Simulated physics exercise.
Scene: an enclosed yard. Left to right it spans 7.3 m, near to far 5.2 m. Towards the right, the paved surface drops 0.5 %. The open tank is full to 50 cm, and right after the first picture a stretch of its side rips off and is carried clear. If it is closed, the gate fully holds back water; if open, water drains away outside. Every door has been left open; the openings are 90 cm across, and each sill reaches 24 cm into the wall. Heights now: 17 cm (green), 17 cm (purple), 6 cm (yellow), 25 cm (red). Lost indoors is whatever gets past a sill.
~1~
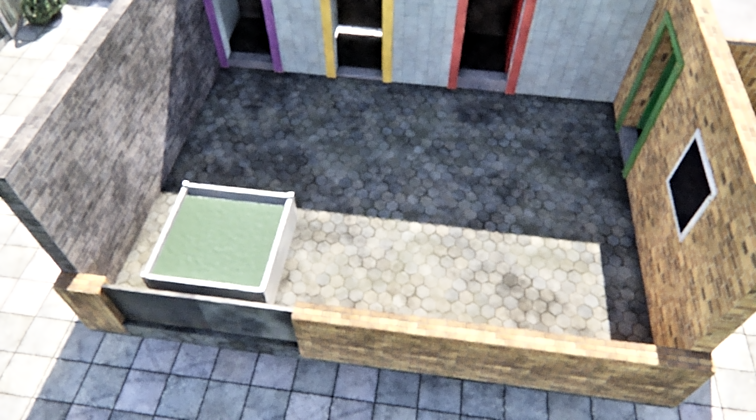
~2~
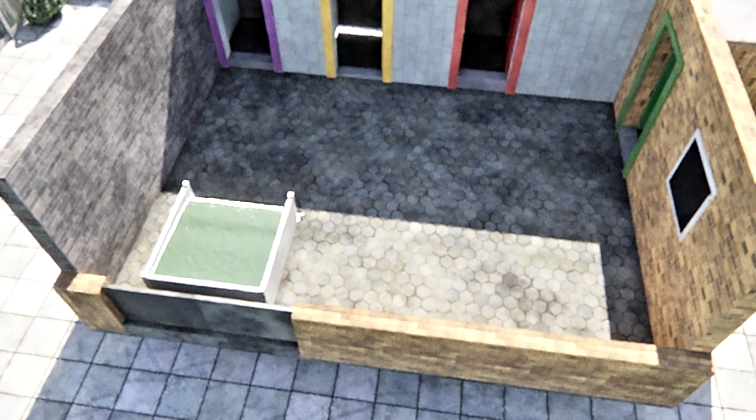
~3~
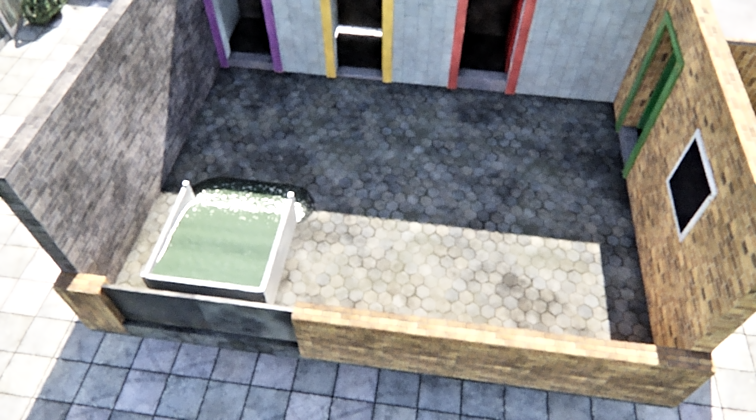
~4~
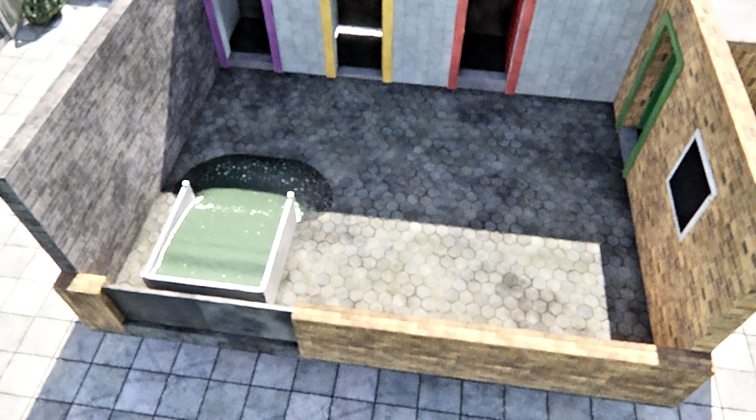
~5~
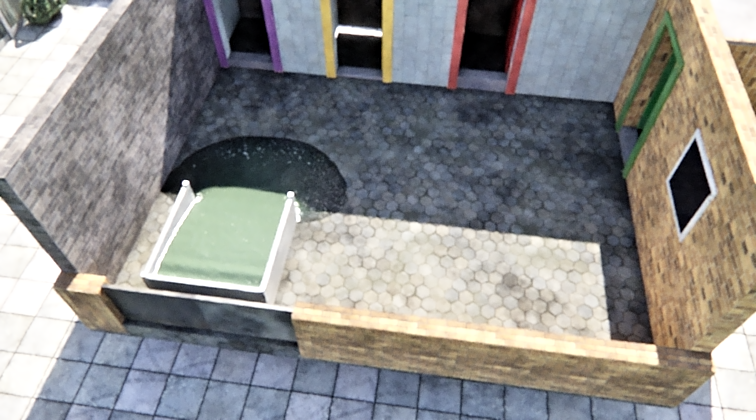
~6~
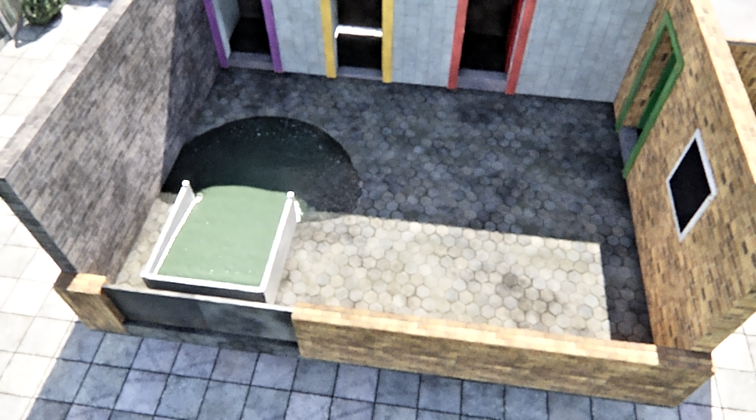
In this clip, an open tank of green water stands in a walled, paved yard with purple, yellow, red and green doorways; its far side disappears, and water pours out, spreading across the paving in a widening dark, rounded pool.
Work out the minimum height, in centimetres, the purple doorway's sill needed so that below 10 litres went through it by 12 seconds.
The minimum is roughly 20 cm.
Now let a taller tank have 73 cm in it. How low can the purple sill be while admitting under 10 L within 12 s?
31 cm.
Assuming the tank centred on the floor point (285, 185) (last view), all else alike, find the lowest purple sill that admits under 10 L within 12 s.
I'd put it at close to 18 cm.
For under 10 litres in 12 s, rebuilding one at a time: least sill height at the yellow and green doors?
About 13.0 cm at yellow and 6.5 cm at green.
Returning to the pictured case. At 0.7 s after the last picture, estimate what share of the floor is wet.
Approximately 30 % of it.
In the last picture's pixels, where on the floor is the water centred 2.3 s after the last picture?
The water is centred near (283, 140).
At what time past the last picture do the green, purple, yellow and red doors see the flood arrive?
Arrives: Green 4.0 s / purple 0.6 s / yellow 0.7 s / red 2.0 s.
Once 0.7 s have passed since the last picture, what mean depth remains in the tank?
Some 22 cm.
Then, 0.7 s after the last picture water covers 30 % of the floor, deepest (18 cm) near (250, 204); 8 cm at the purple door, 0 litres in over its 17 cm sill.
Then, 2.3 s after the last picture water covers 35 % of the floor; 21 cm at the purple door, 18 litres in over its 17 cm sill.
Then, 11.3 s after the last picture water covers 85 % of the floor, deepest (8 cm) near (653, 377); 1 cm at the purple door, 23 litres in over its 17 cm sill.
At the purple door as built, the water peaked near 25 cm, 1.7 s after the last picture.
With a sill of 17 cm, 23 litres would have come in within the 12 s; with 23.5 cm, 4 litres. So under 10 litres takes about 20 cm.
